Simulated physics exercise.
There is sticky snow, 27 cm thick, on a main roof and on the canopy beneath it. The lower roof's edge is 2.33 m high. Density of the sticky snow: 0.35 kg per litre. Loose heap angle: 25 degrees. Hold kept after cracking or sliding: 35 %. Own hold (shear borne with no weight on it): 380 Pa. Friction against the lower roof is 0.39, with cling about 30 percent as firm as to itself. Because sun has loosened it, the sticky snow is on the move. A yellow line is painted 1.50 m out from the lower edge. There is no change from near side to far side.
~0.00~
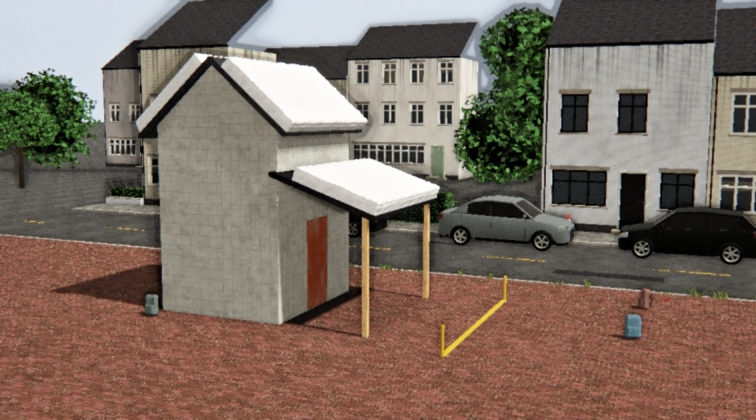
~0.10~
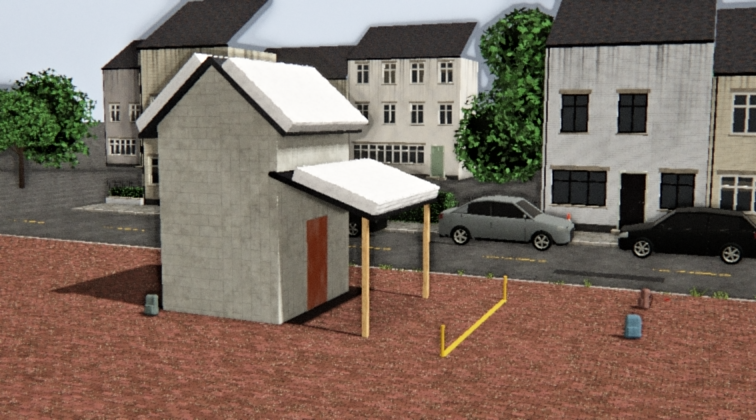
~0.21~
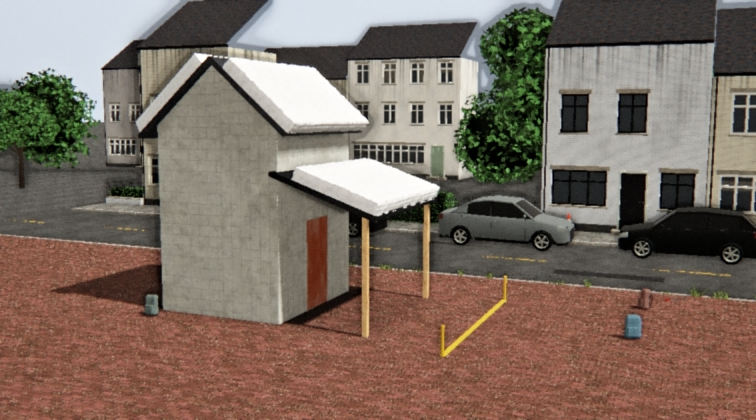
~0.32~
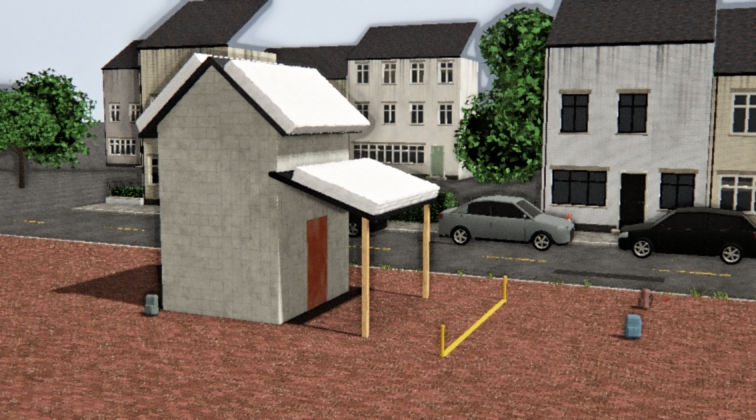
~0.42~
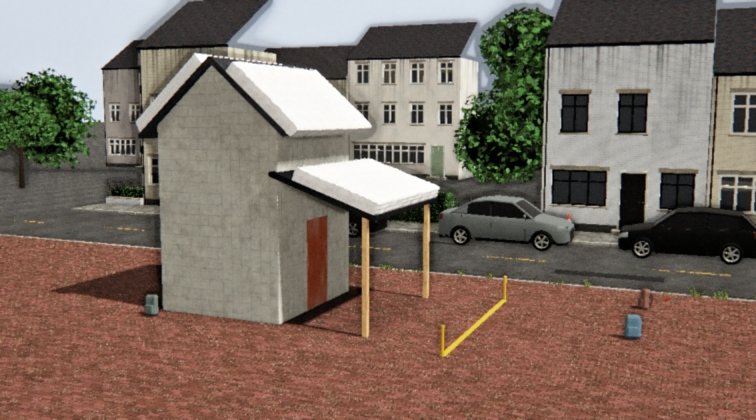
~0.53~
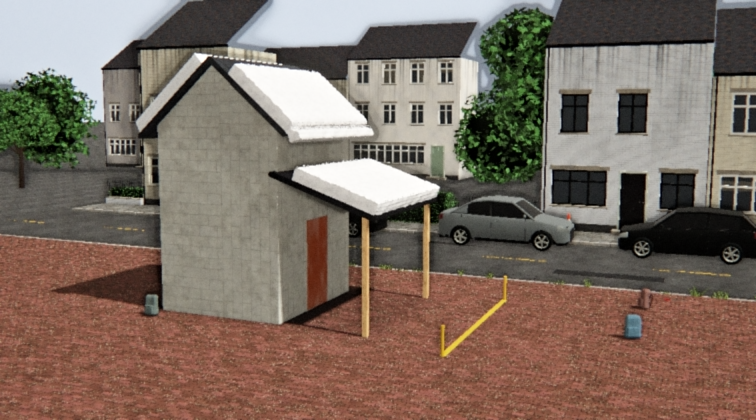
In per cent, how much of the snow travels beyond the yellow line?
Something like 15 %.
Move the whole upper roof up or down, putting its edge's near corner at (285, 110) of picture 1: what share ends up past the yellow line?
It would be near 25 %.
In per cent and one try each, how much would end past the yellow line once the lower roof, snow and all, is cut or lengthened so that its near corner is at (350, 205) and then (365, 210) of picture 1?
I'd expect around 16 percent the first time and around 16 percent the second.
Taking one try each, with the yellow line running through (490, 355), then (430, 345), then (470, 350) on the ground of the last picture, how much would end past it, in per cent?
In order, some 2, 25 and 7 percent would end past it.
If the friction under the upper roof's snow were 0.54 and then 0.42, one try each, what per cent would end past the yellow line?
First try 20 per cent, second try 25 per cent.
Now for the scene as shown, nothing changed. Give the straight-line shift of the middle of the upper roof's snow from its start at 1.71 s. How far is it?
It sits some 2.0 m from where it began.
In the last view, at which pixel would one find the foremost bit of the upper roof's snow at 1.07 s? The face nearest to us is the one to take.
It shows up near (321, 174) in the last picture.
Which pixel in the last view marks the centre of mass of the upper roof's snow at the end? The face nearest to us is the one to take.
Somewhere near (375, 250).
After 1.07 s, none is below the lower edge and 0 % is past the line.
After 1.71 s, none is below the lower edge and 0 % is past the line.
After 2.36 s, 16 % is below the lower edge and 0 % is past the line.
After 3.00 s, 52 % is below the lower edge and 8 % is past the line.
After 4.30 s, 57 % is below the lower edge and 15 % is past the line.
